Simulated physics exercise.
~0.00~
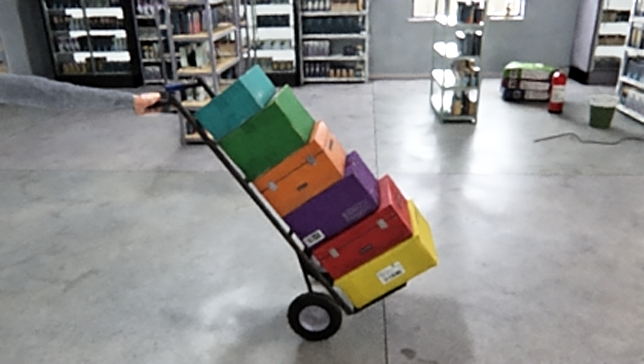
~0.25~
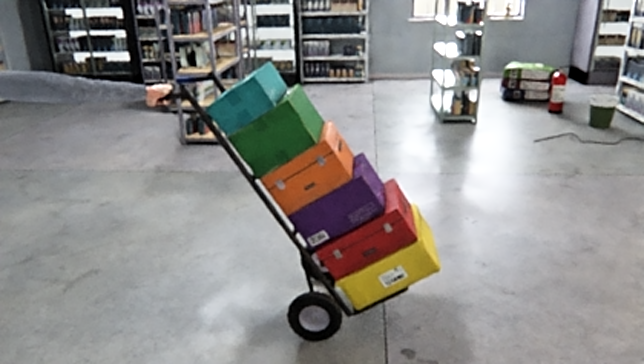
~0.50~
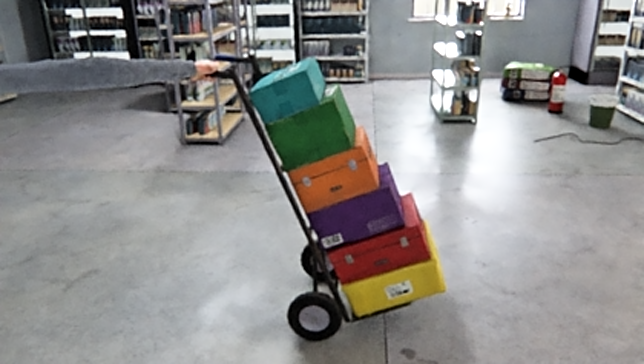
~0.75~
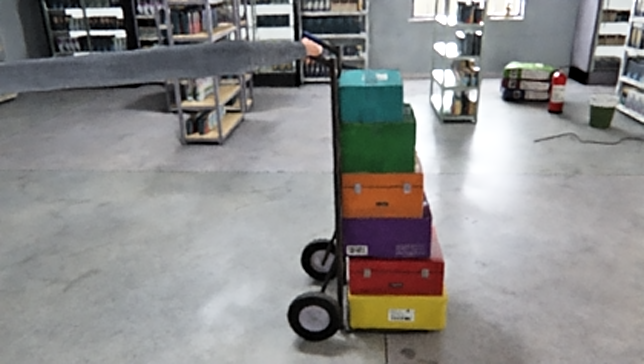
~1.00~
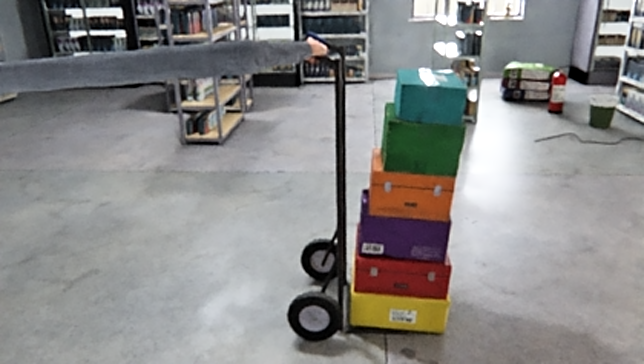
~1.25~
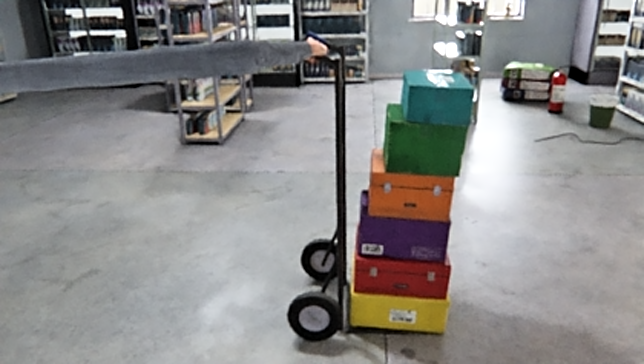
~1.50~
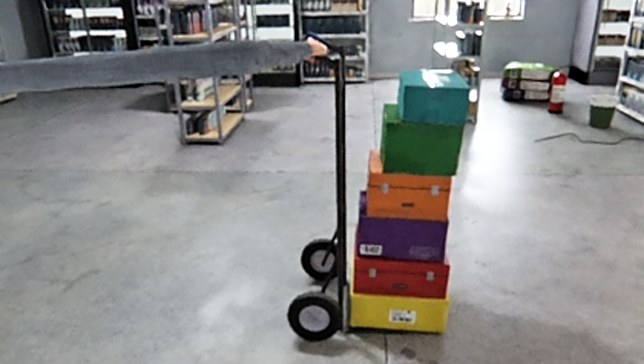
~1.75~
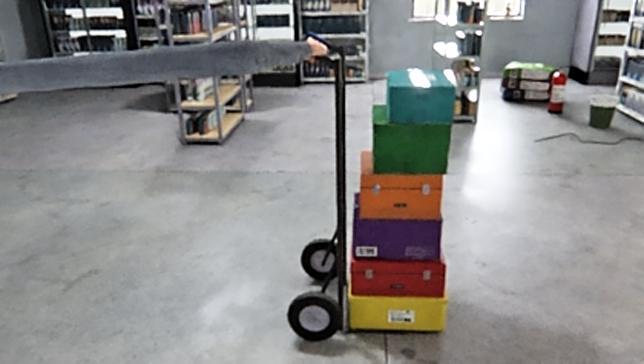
A loaded sack truck swings upright, and its stacked boxes shift right but stay standing.
